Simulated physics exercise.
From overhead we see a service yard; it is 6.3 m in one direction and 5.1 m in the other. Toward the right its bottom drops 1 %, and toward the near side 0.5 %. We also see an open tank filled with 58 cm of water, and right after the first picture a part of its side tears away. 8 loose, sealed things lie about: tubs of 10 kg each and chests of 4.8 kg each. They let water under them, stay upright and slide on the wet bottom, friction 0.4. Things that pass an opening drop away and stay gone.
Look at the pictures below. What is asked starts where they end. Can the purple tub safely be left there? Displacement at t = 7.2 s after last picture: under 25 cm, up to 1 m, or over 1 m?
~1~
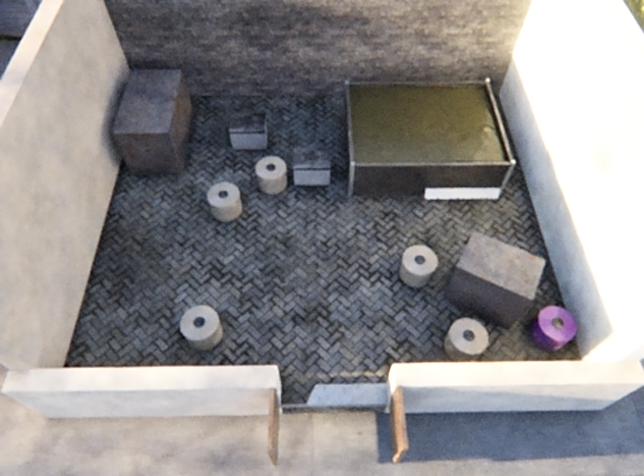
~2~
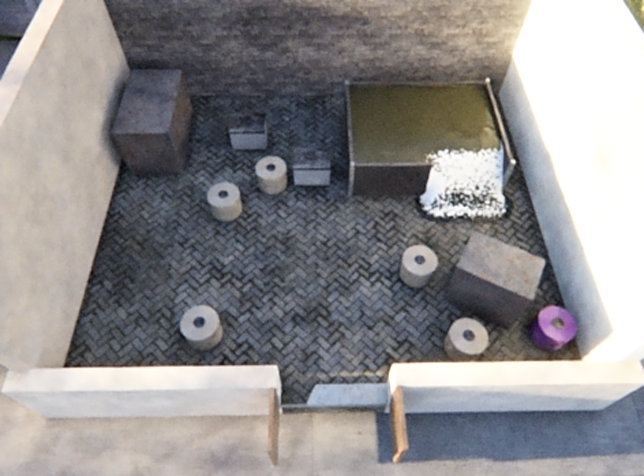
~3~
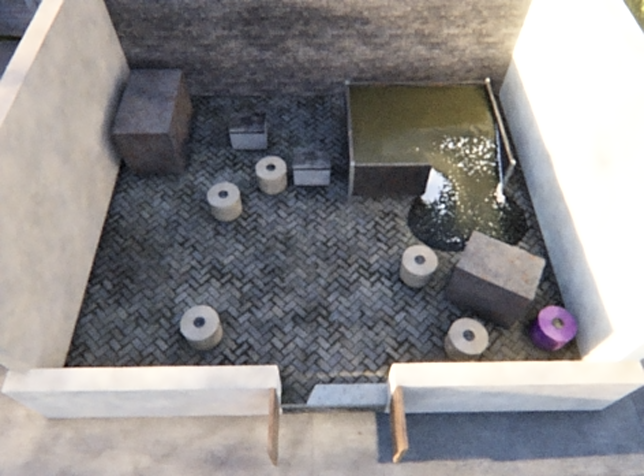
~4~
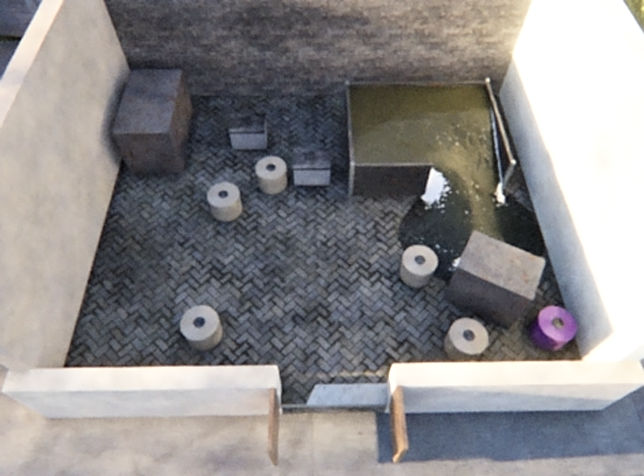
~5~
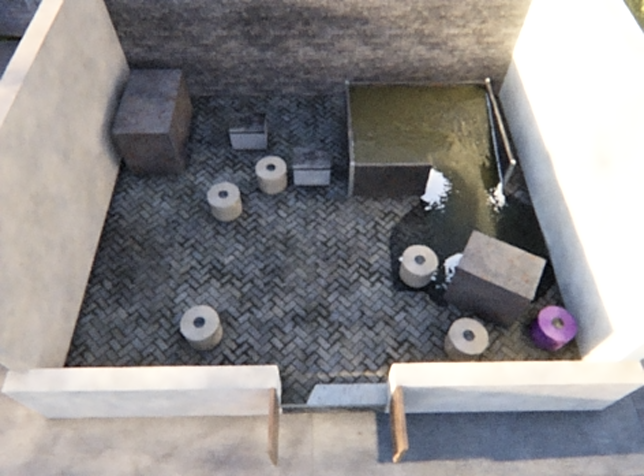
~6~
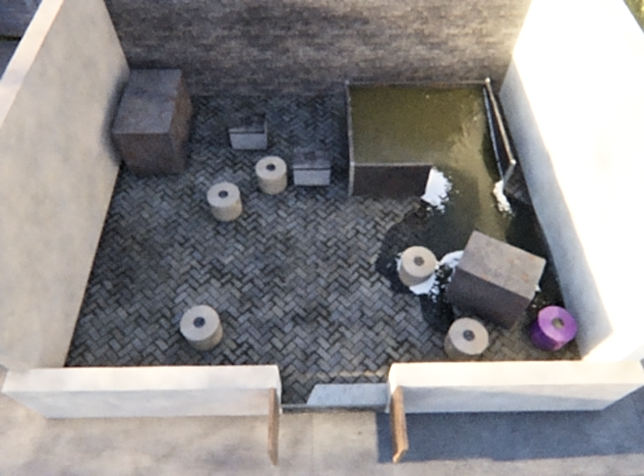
Over 1 m.
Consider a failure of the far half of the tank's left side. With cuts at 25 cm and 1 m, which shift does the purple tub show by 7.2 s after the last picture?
The purple tub simply inches along.
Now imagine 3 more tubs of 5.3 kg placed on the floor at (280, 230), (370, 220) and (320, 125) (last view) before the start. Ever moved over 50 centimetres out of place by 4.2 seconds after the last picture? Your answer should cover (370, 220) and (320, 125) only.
Well, the first one is lower and the other lower.
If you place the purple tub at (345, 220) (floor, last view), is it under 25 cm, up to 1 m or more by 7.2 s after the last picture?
Well, it rests almost unmoved.
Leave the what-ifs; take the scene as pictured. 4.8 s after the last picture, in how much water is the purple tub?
I'd say around 15 cm.
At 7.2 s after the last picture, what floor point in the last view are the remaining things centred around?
Close to (244, 195).
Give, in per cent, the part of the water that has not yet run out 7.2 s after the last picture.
92 % or so.
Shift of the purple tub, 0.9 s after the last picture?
Close to 60 cm.
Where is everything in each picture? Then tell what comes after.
The first picture shows the purple tub at (557, 323), on the bottom; 3.9 m2 under water; 0 of 8 have shifted.
The second picture shows the purple tub at (557, 323), on the bottom; water covers 4.5 m2; 0 of 8 have shifted.
The third picture shows the purple tub at (557, 323) rests on the ground; 5.3 m2 under water; 0 of 8 have shifted.
The fourth picture shows the purple tub at (557, 323), on the bottom; 6.2 m2 under water; 0 of 8 have shifted.
The fifth picture shows the purple tub at (557, 323), on the bottom; 6.8 m2 under water; 0 of 8 have shifted.
The sixth picture shows the purple tub at (557, 323) rests on the ground; water covers 7.3 m2; 0 of 8 have shifted.
Then, 0.9 s after the last picture the purple tub is near (522, 347), 0.6 m from its start, aground; 0 of 8 are out; 0 afloat.
Then, 2.8 s after the last picture the purple tub is near (275, 355), 3.4 m from its start, afloat; 0 of 8 are out; 2 afloat.
Then, 4.8 s after the last picture the purple tub is near (121, 326), 5.2 m from its start, afloat; 0 of 8 are out; 4 afloat.
Then, 7.2 s after the last picture the purple tub is near (202, 269), 4.4 m from its start, afloat; 0 of 8 are out; 5 afloat.
